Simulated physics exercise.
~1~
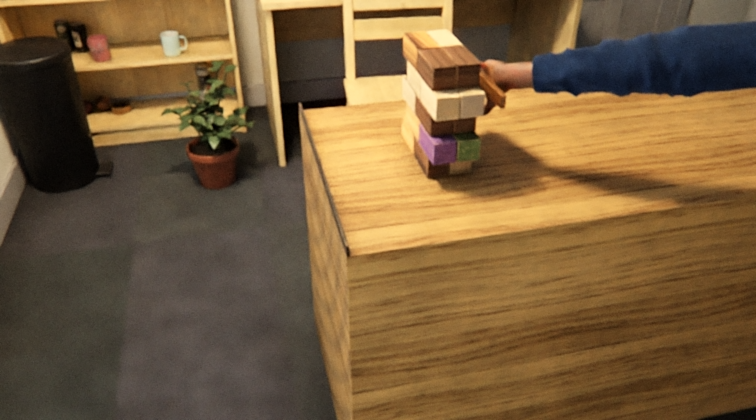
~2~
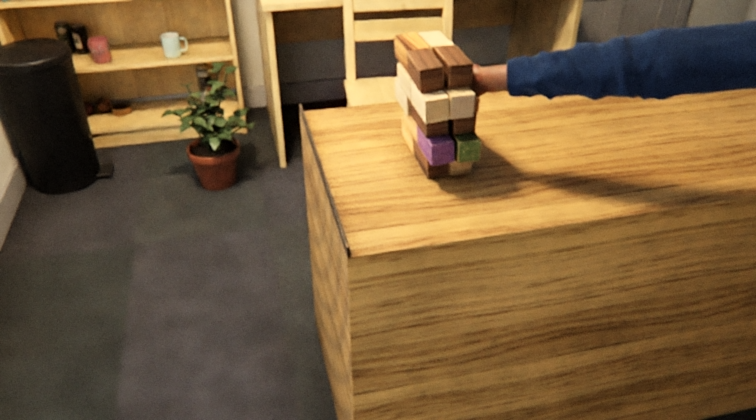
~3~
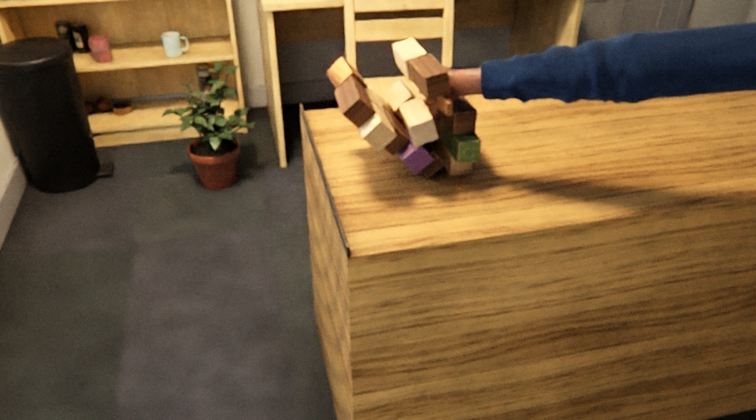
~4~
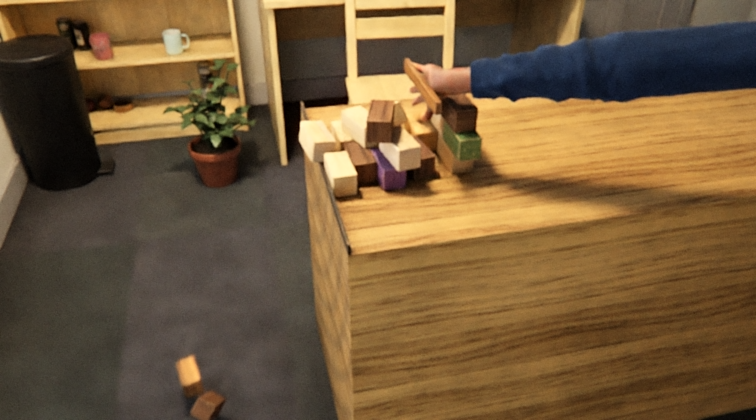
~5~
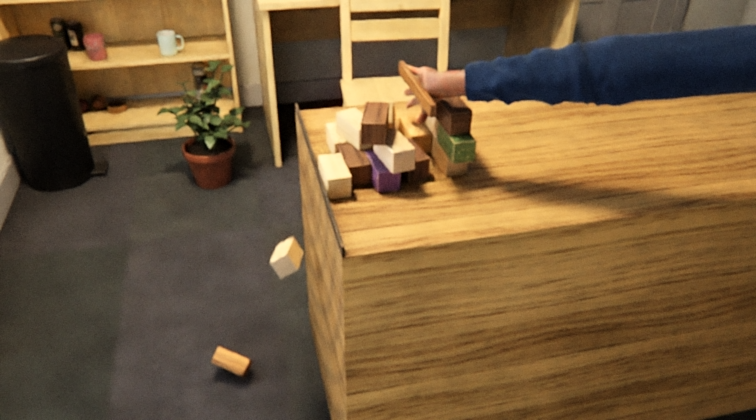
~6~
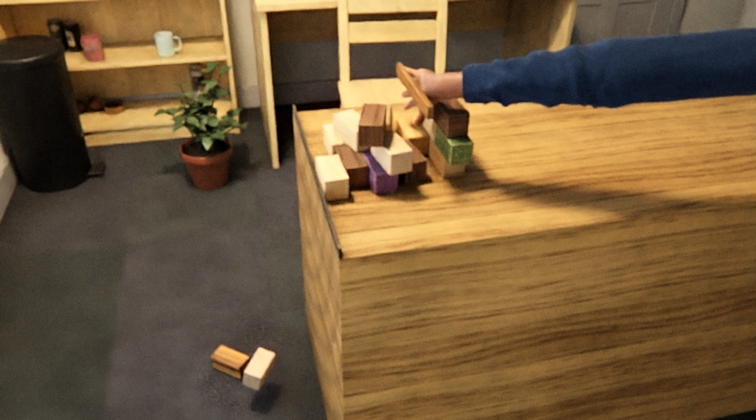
A hand in a blue sleeve reaches in from the right over a wooden bench, seen from slightly above, pushing a wooden batten against a stack of toy blocks. The stack is mostly brown and cream, with a purple and a green block low down; a black bin, potted plant and shelves stand behind. The stack leans left and breaks apart, its blocks tumbling toward the bench's edge. Several drop to the dark floor while the hand stops. Most blocks end heaped on top, the purple one on its side and the green one still in place.
